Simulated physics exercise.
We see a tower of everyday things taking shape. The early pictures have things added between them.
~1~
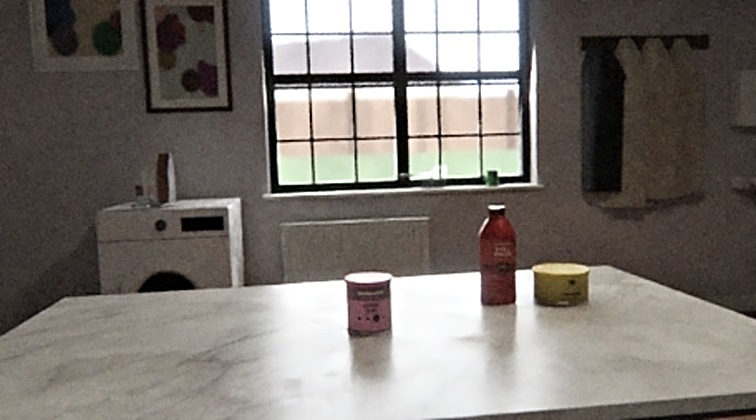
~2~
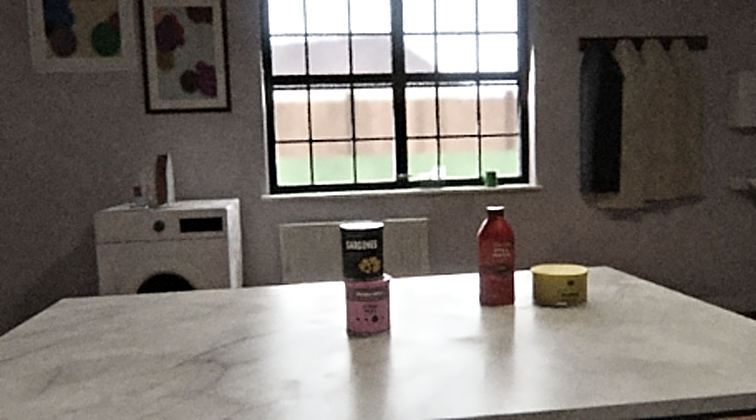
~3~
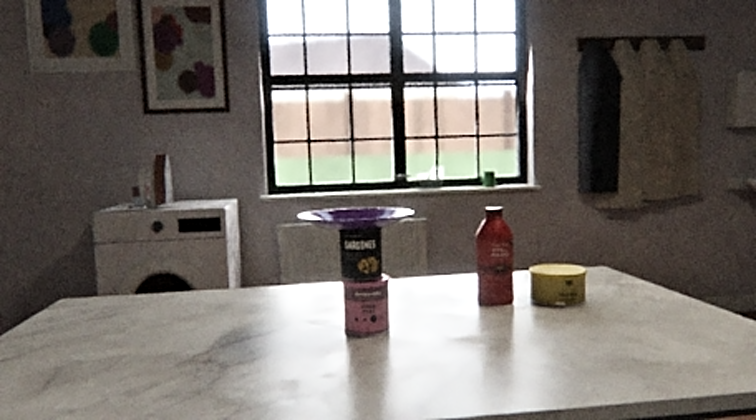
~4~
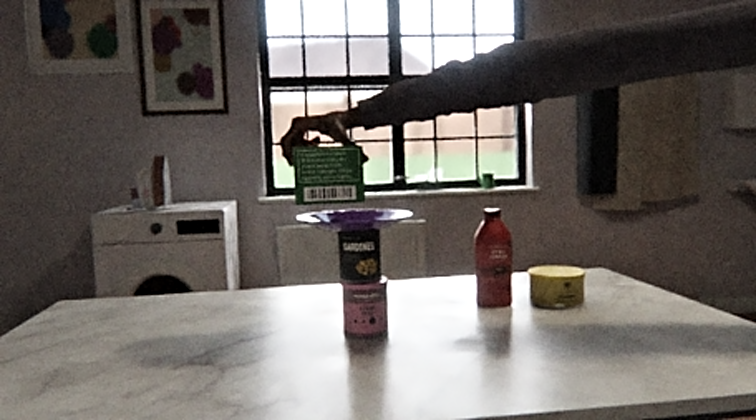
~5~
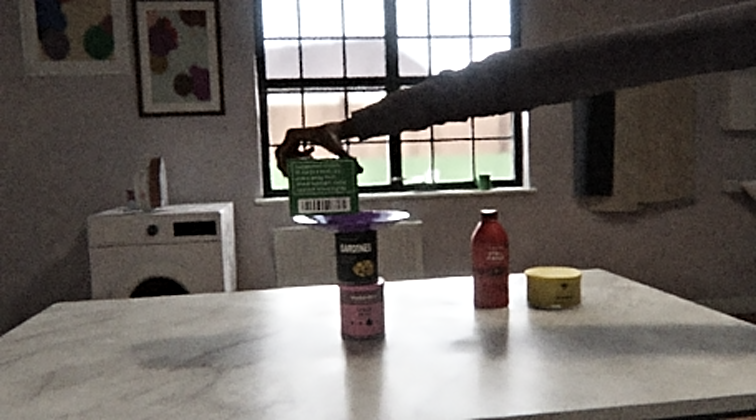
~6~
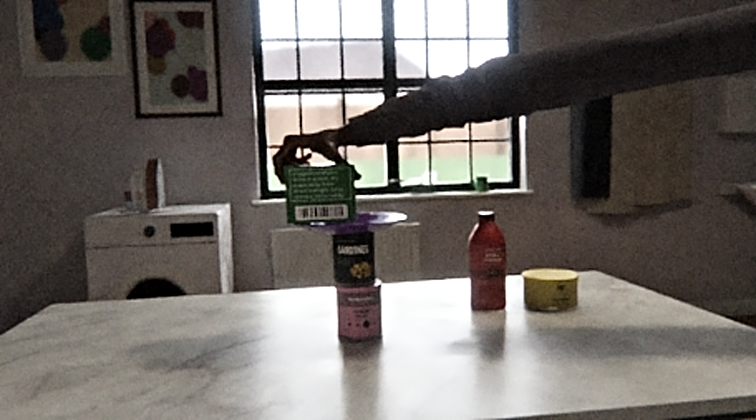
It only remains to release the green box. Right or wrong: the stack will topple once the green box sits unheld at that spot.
Wrong.
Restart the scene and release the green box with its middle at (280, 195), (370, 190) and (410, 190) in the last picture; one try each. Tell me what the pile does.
Attempt one, the pile falls over; attempt two, it survives; attempt three, it falls over.
Then, 0.50 s on from there, no change.
Then, 1.50 s on from there, green box resting near (319, 193).
In the end, all 6 unmoved. At the end, from the last picture's camera, green box near (318, 193). The pile holds.
